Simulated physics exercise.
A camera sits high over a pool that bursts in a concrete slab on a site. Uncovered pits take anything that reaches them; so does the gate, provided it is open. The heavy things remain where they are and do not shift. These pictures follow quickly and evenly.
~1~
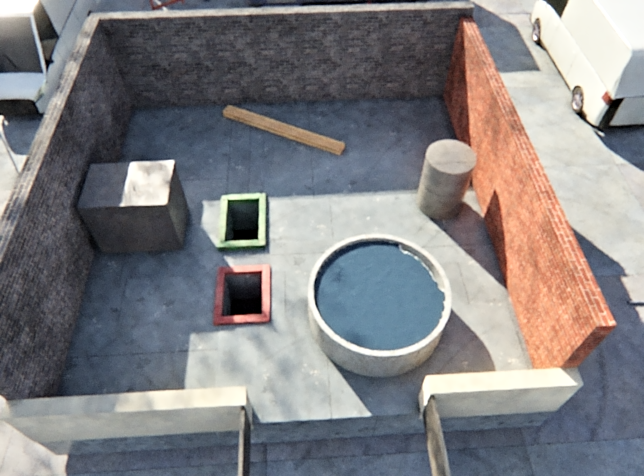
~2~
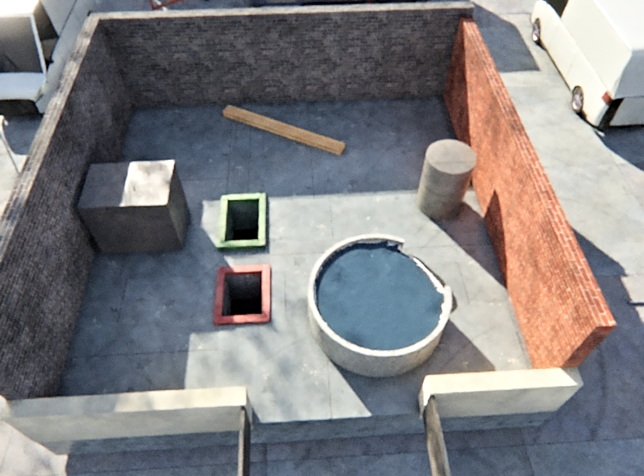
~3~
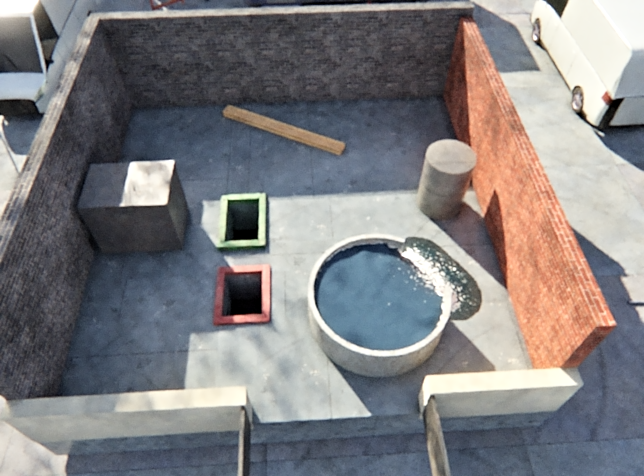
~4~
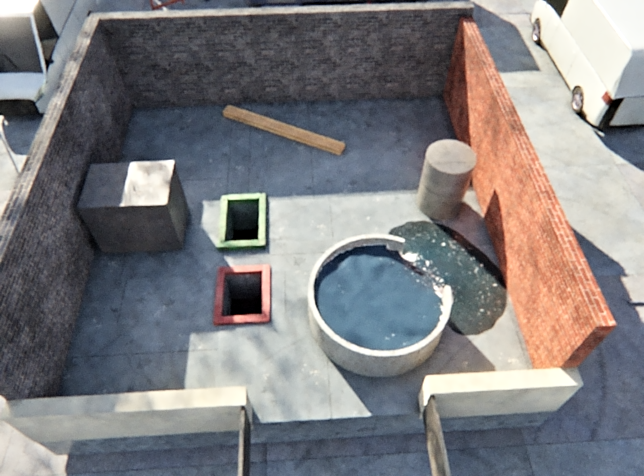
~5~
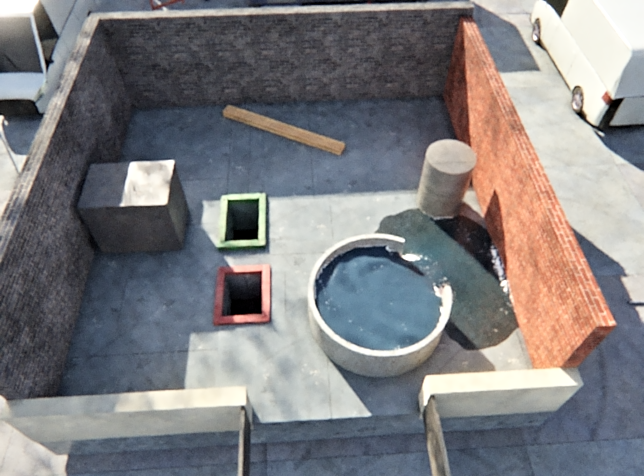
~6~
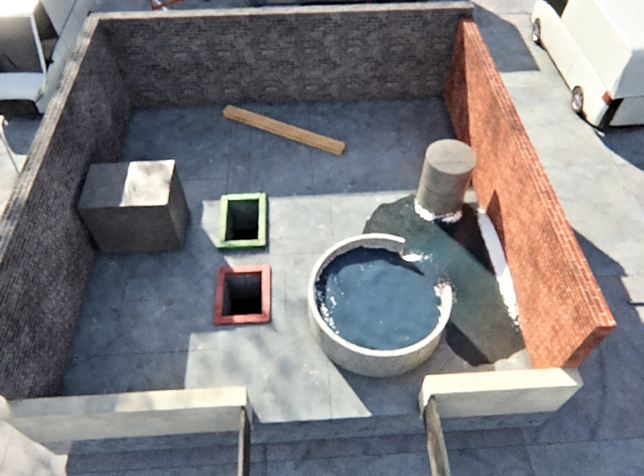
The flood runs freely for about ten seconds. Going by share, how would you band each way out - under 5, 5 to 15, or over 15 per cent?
The gate lands in the middle band - five to fifteen per cent. The red pit lands in the bottom band - below five per cent. The green pit lands in the bottom band - below five per cent.
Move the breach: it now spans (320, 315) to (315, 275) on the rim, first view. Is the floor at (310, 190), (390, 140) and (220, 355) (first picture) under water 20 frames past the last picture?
In the order asked: Out of reach, out of reach, sodden.
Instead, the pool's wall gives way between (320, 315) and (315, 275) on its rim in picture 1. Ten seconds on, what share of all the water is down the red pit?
Red: About 35 %.
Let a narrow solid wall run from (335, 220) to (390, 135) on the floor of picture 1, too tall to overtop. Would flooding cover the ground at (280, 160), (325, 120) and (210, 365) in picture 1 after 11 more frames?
In that order, I'd expect them to be kept clear of the flood, kept clear of the flood and kept clear of the flood.
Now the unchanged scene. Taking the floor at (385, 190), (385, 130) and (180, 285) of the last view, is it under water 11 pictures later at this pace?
Note - in order: Inundated / inundated / not inundated.
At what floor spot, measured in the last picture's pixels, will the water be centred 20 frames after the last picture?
Near (411, 251) in the last view.
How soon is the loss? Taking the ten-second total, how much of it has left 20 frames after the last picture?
Approximately 5 in a hundred, I think.
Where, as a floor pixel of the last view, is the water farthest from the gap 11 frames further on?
The front should reach about (443, 98).
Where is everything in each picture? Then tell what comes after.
In the first frame, the round tank at (379, 293) is whole and still.
In the second frame, water pours out at (425, 277) and has run to a hidden place.
In the third frame, water pours out at (425, 279) and has run to (424, 243).
In the fourth frame, water pours out at (425, 279) and has run to (423, 224).
In the fifth frame, water pours out at (425, 279) and has run to (468, 222).
In the sixth frame, the front is at (479, 206), out from the gap at (425, 279).
A moment on, water covers 15 % of the floor; the gate 0 %, the red pit 0 %, the green pit 0 %.
Next, water covers 25 % of the floor; the gate 0 %, the red pit 0 %, the green pit 0 %.
Then, water covers 45 % of the floor; the gate 1 %, the red pit 0 %, the green pit 0 %.
Later, water covers 65 % of the floor; the gate 6 %, the red pit 0 %, the green pit 0 %.
In the end, water covers 80 % of the floor; the gate 11 %, the red pit 0 %, the green pit 0 %.
